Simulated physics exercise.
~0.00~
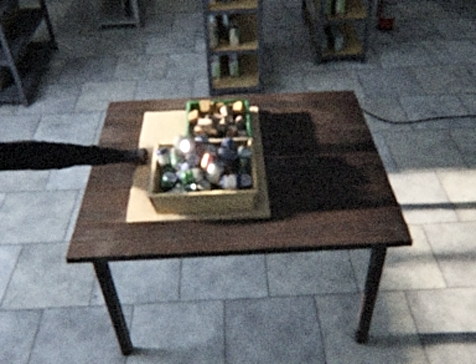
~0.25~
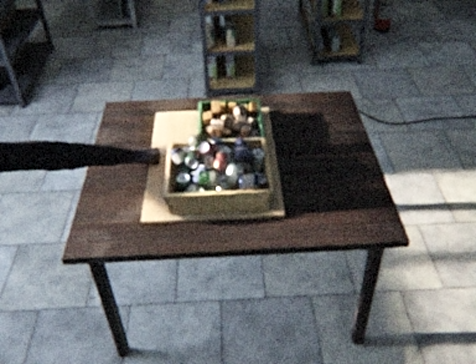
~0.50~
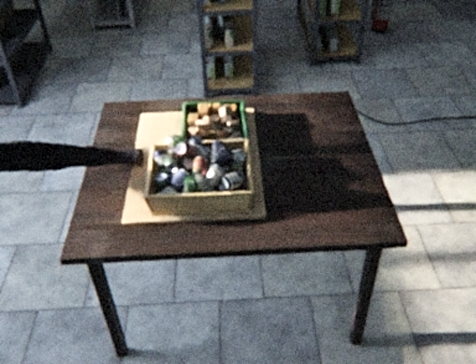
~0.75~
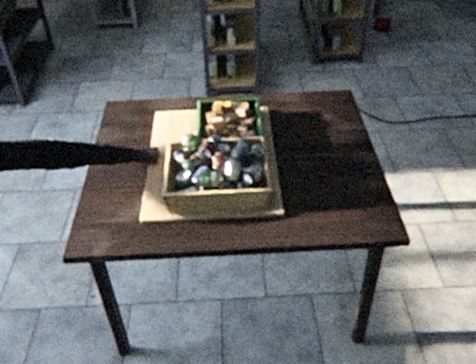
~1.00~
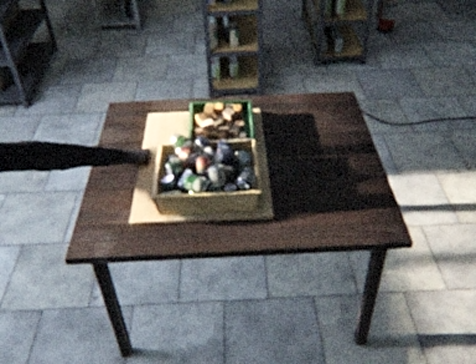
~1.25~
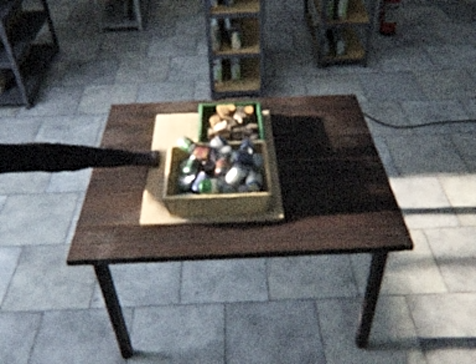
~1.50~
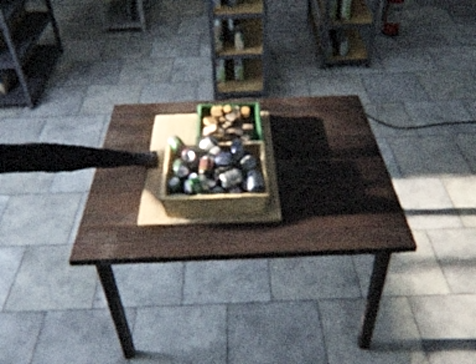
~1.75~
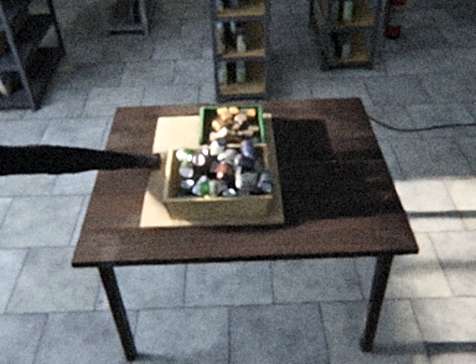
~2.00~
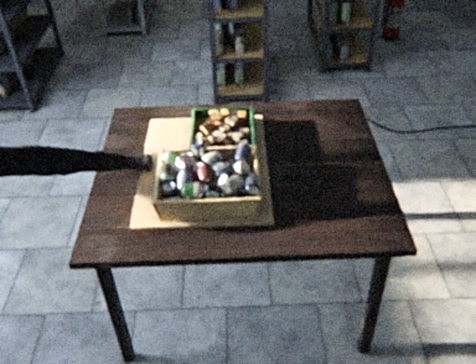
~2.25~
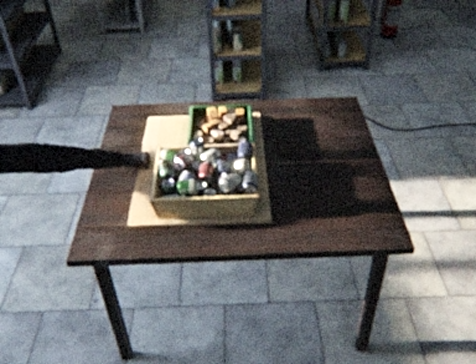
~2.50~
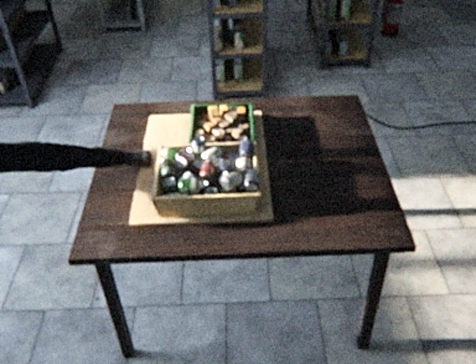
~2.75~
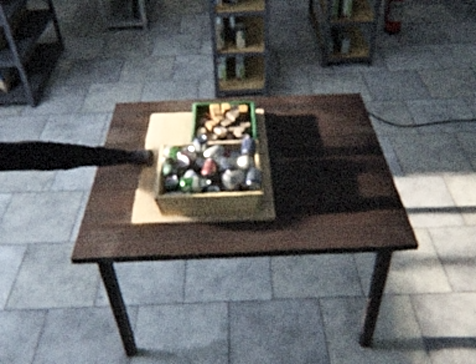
A pale board slides left and right on a dark brown table, seen from above in a slightly swaying view of a grey-tiled room with shelves behind. It carries a wooden tote of mixed, mostly dark and silvery small cans at the front and a green tote of wooden blocks just behind. A dark, tapering arm reaches in from the left to the board. The board shifts right, then left, and repeats these short trips while the totes ride along with it. Finally it settles nearly still left of the table's centre, with both totes still full and nothing spilled.
